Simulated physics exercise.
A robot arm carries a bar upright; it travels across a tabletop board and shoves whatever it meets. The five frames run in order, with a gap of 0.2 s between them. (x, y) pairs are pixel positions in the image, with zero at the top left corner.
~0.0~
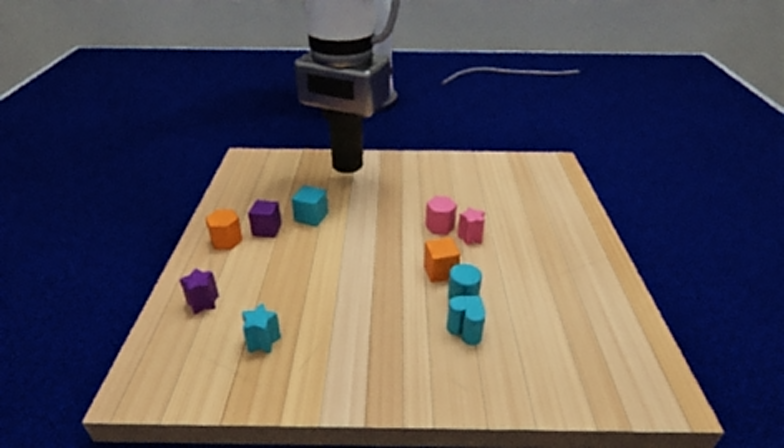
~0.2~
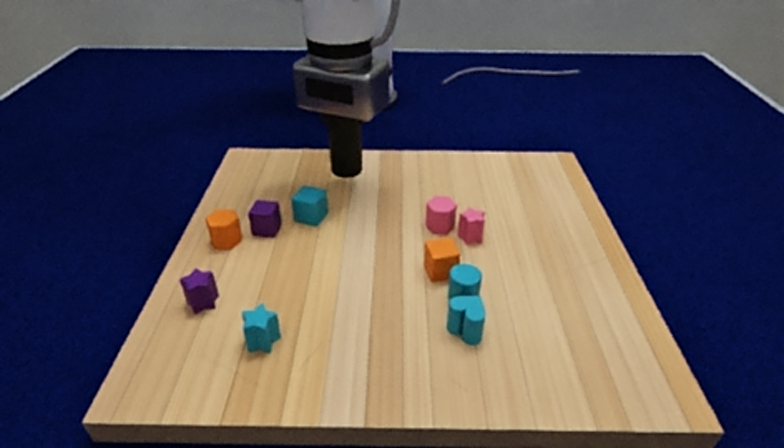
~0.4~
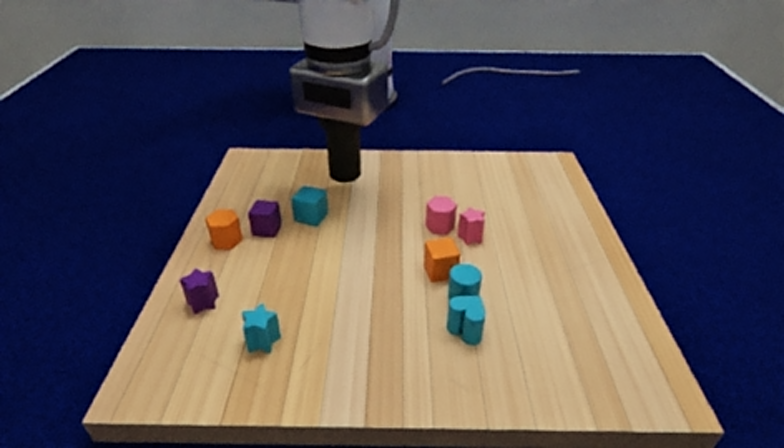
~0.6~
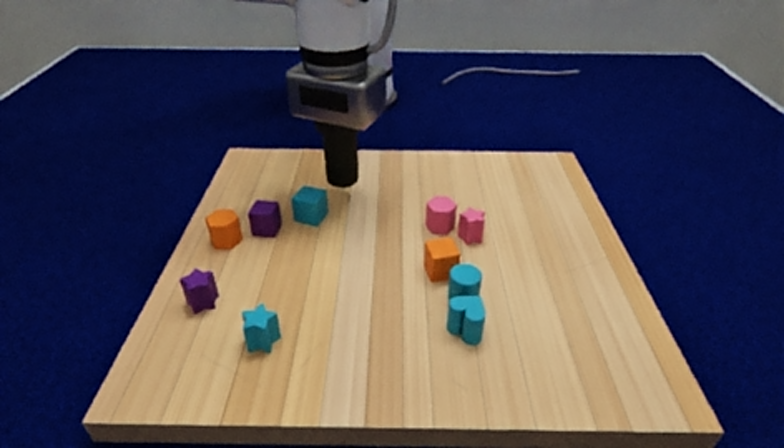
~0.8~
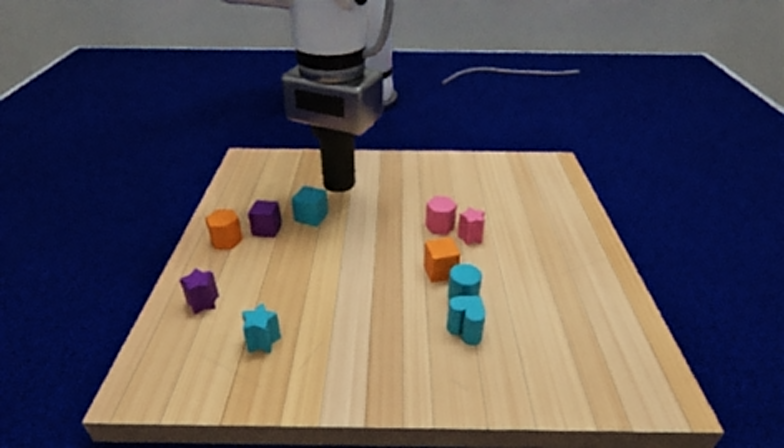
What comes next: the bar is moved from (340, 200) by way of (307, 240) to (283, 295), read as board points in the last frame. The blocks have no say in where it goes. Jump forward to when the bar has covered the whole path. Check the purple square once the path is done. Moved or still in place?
It does get moved.
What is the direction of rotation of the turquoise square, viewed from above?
Looking down on the board, it turns clockwise.
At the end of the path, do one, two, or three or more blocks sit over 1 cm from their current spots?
I expect two blocks to be moved by more than 1 cm.
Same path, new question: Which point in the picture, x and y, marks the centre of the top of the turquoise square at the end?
The point I'd pick in the picture is (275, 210).
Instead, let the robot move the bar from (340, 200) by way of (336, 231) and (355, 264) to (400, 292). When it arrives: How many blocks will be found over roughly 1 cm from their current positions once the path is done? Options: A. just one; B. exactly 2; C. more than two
Option A.
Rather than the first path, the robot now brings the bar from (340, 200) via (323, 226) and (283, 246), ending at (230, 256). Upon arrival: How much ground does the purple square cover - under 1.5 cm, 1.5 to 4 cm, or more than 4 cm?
By the end of the path, it will have gone past 4 cm.
What follows on the original path. One third of the way, bar (316, 210); purple square (255, 208); turquoise square (282, 206), turned 70° clockwise.
Two thirds of the way, bar (296, 241); orange hexagonal block (217, 217); purple square (249, 208); turquoise square (275, 210), turned 85° clockwise.
At the end, bar (280, 278); orange hexagonal block (217, 217); turquoise star-shaped block still; purple square (249, 208); turquoise square (275, 210), turned 85° clockwise.
